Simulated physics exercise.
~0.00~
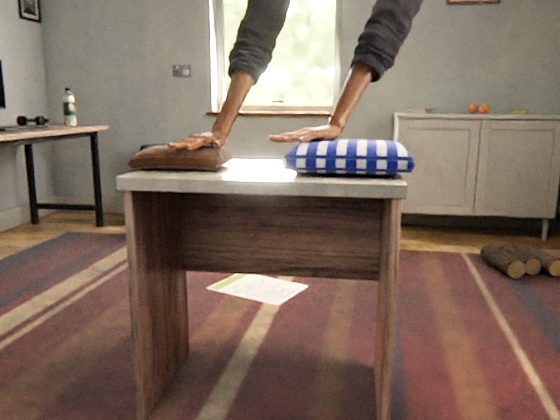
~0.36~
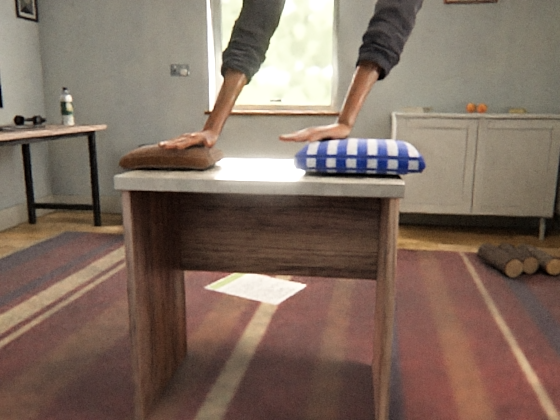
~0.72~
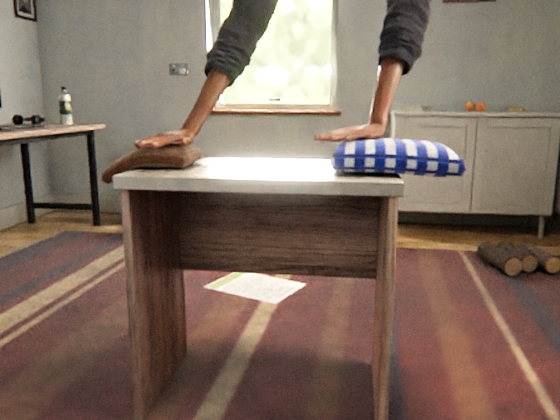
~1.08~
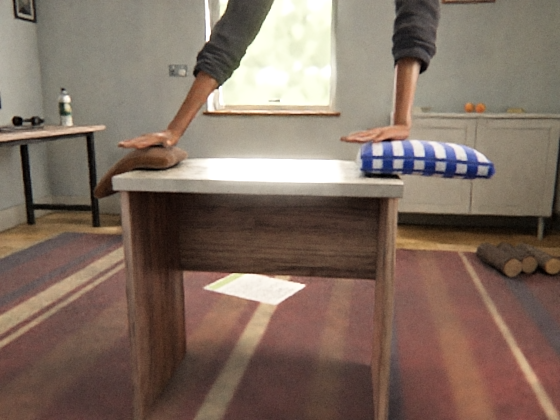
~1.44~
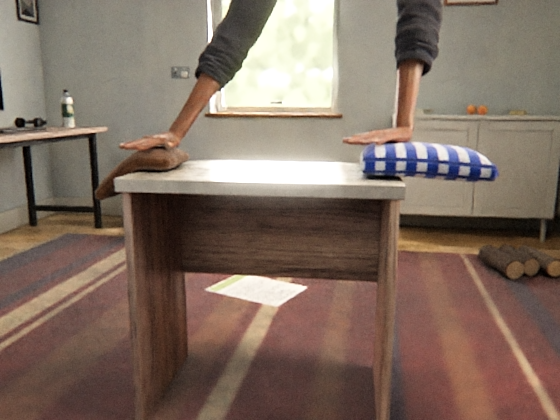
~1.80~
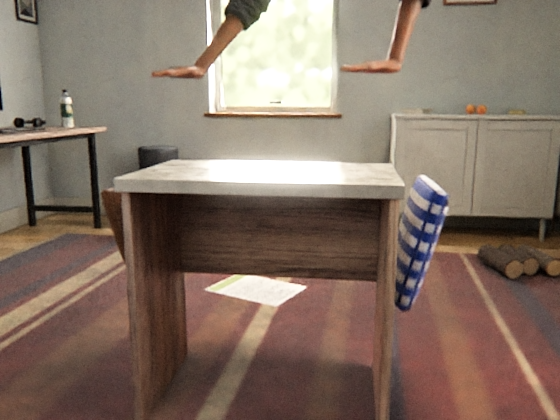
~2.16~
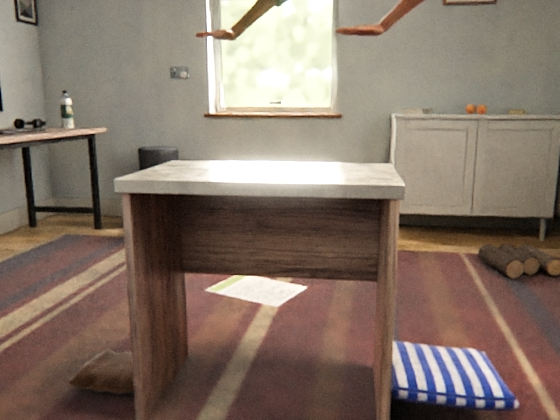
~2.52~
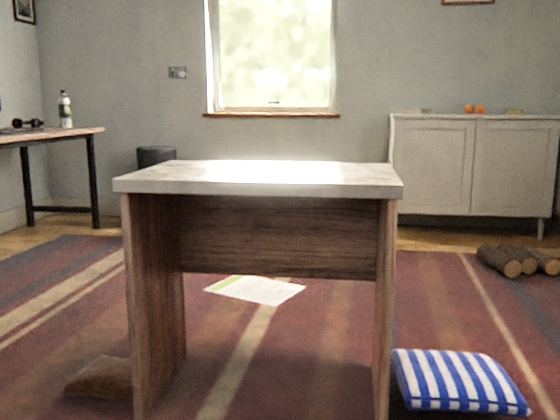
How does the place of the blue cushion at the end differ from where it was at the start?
At the start the blue cushion was on top of the bench near its right end, under a hand. By the end it was lying on the floor, lower down and further right, beside the bench's right leg.
